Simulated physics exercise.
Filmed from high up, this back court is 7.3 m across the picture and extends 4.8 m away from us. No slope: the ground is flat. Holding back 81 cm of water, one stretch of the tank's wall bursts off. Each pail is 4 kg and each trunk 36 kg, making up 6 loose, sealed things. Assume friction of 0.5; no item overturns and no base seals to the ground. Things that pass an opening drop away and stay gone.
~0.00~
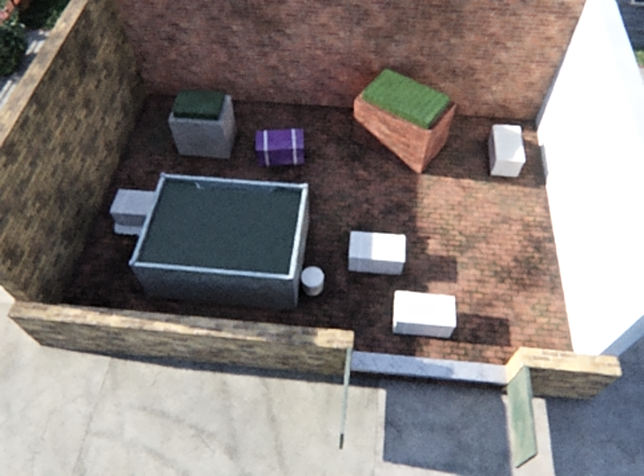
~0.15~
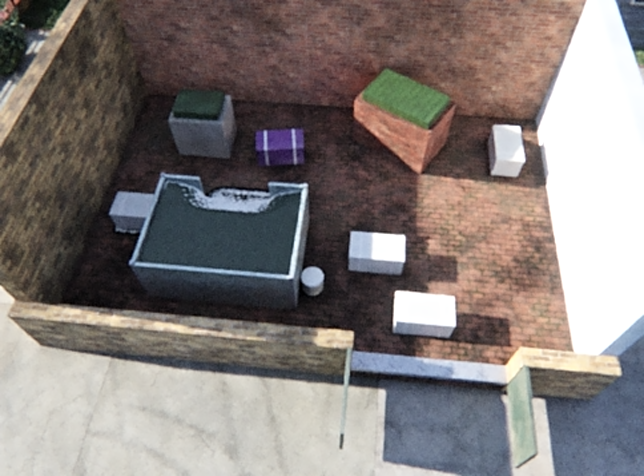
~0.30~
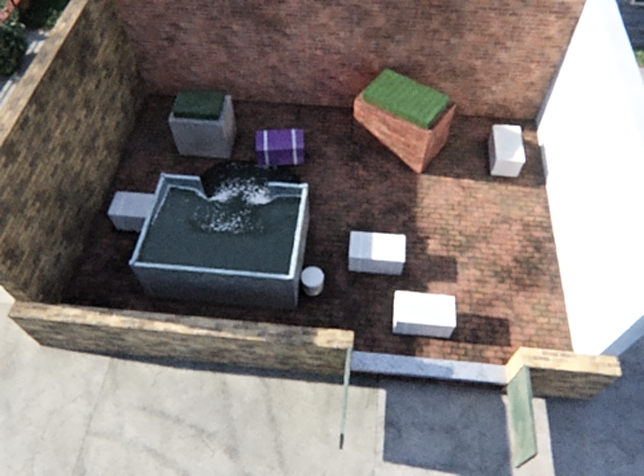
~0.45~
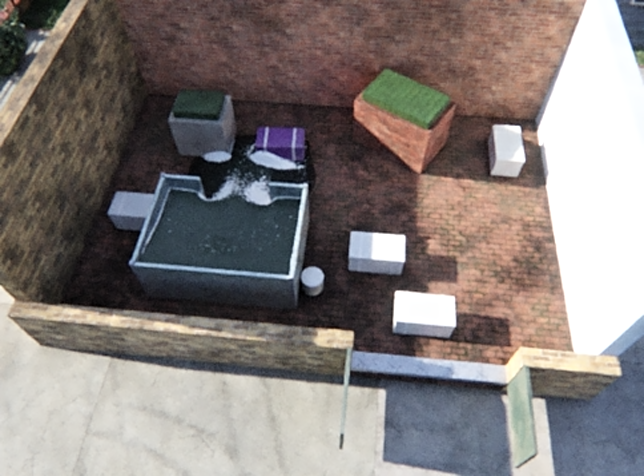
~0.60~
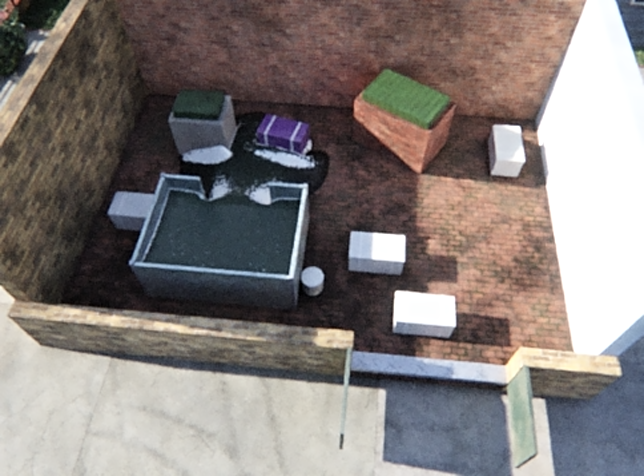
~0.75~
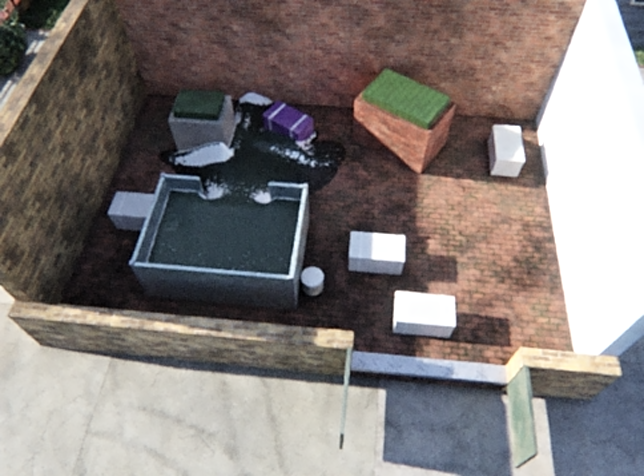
We see a walled brick court from above, where the back wall of a dark water tank breaks open and water pours across the ground, surrounding a purple trunk, which turns and shifts a little back and right.
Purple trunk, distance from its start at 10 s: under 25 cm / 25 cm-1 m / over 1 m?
Outcome: A long move.
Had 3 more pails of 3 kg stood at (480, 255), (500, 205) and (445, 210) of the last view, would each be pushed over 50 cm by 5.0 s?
Taking them in order: Far enough, not far enough and far enough.
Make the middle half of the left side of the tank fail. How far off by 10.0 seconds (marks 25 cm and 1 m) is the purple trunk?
In that case the purple trunk stays put.
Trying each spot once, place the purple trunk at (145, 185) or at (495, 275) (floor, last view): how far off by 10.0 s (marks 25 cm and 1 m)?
Spot one - it is swept away; spot two - it barely budges.
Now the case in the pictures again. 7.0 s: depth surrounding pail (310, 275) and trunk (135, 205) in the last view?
Depths: Near 2 cm, then near 16 cm.
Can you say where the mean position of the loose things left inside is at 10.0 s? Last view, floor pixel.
Close to pixel (396, 250).
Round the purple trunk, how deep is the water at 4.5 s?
14 cm, roughly.
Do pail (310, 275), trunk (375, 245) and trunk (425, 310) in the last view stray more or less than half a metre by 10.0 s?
Well, going one by one, it's too far, not that far and not that far.
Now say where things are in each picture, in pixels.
In the first picture, the purple trunk at (280, 140), on the bottom; water covers 3.1 m2; 0 of 6 have shifted.
In the second picture, the purple trunk at (280, 140) rests on the ground; 3.8 m2 under water; 0 of 6 have shifted.
In the third picture, the purple trunk at (280, 140), on the bottom; 4.8 m2 under water; 1 of 6 have shifted.
In the fourth picture, the purple trunk at (280, 137), on the bottom, 5 cm from its start; water covers 5.5 m2; 2 of 6 have shifted.
In the fifth picture, the purple trunk at (283, 128) rests on the ground, 27 cm from its start; water covers 6.3 m2; 2 of 6 have shifted.
In the sixth picture, the purple trunk at (288, 117) rests on the ground, 56 cm from its start; water covers 7.4 m2; 2 of 6 have shifted.
After 2.0 s the purple trunk is near (344, 86), 1.5 m from its start, afloat; 0 of 6 are out; 1 afloat.
After 4.5 s the purple trunk is near (322, 137), 0.7 m from its start, afloat; 0 of 6 are out; 1 afloat.
After 7.0 s the purple trunk is near (346, 186), 1.5 m from its start, aground; 0 of 6 are out; 1 afloat.
After 10.0 s the purple trunk is near (346, 186), 1.5 m from its start, aground; 1 of 6 are out; 0 afloat.
